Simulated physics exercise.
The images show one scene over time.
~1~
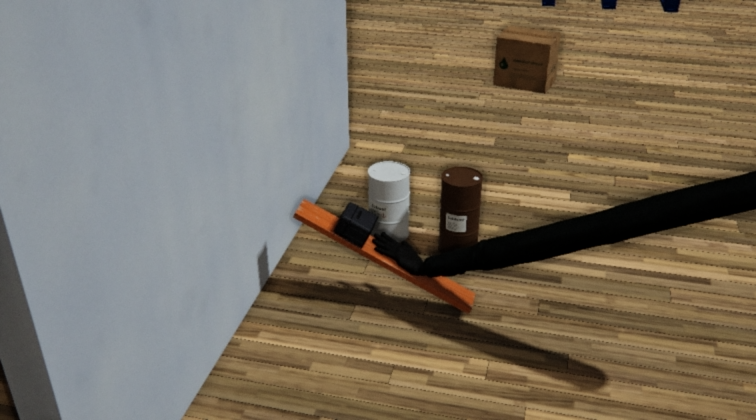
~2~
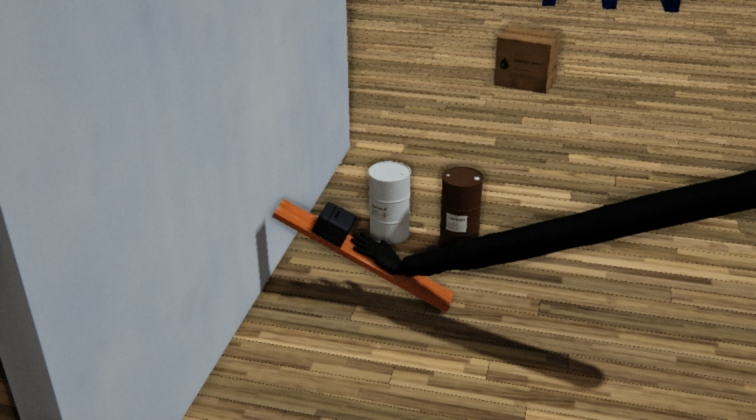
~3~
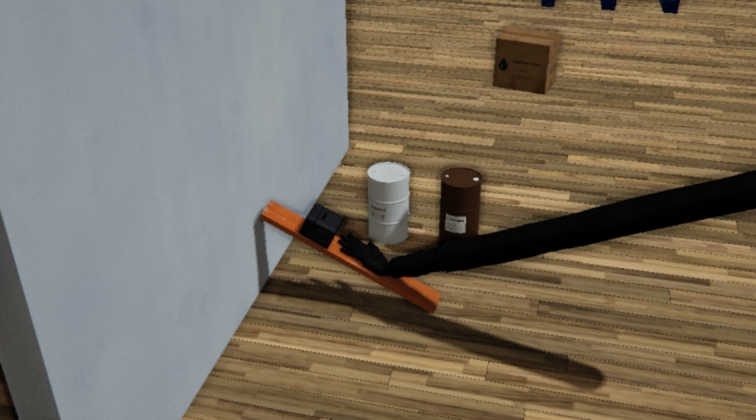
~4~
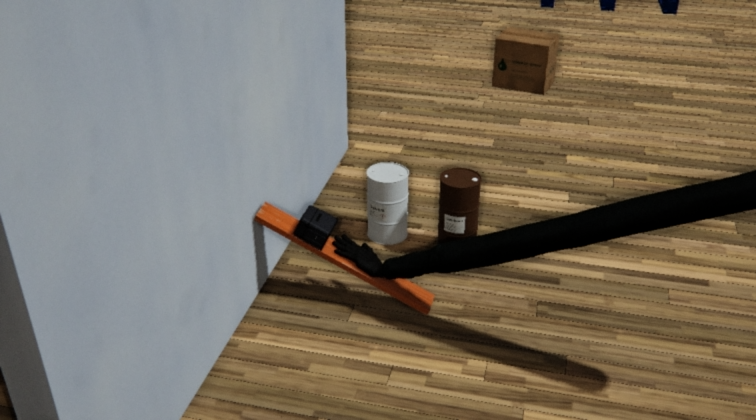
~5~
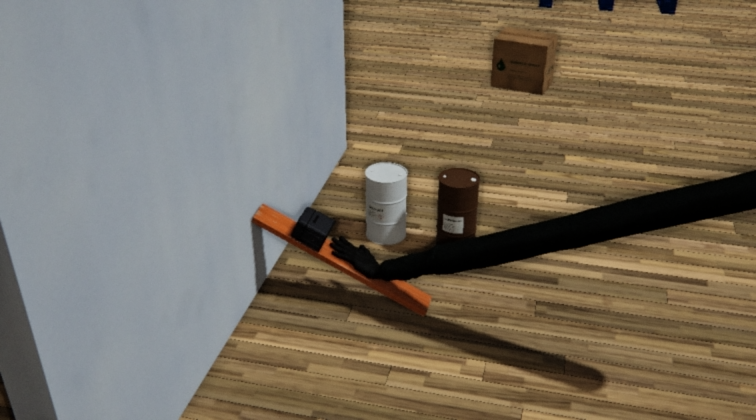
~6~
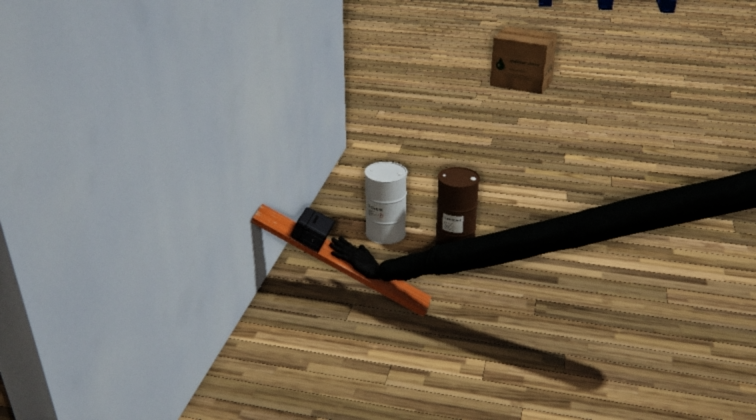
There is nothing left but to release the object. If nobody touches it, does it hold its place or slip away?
It turns unstable.
Then, 0.30 s on from there, orange plank 13° lower than it was left near (350, 278).
Then, 0.40 s on from there, orange plank 26° lower than it was left near (355, 295).
Then, 0.60 s on from there, orange plank resting near (355, 295).
In the end, moved from the start, orange plank; the other 2 unmoved. At the end, from the last picture's camera, orange plank near (356, 296). The plank gives way.
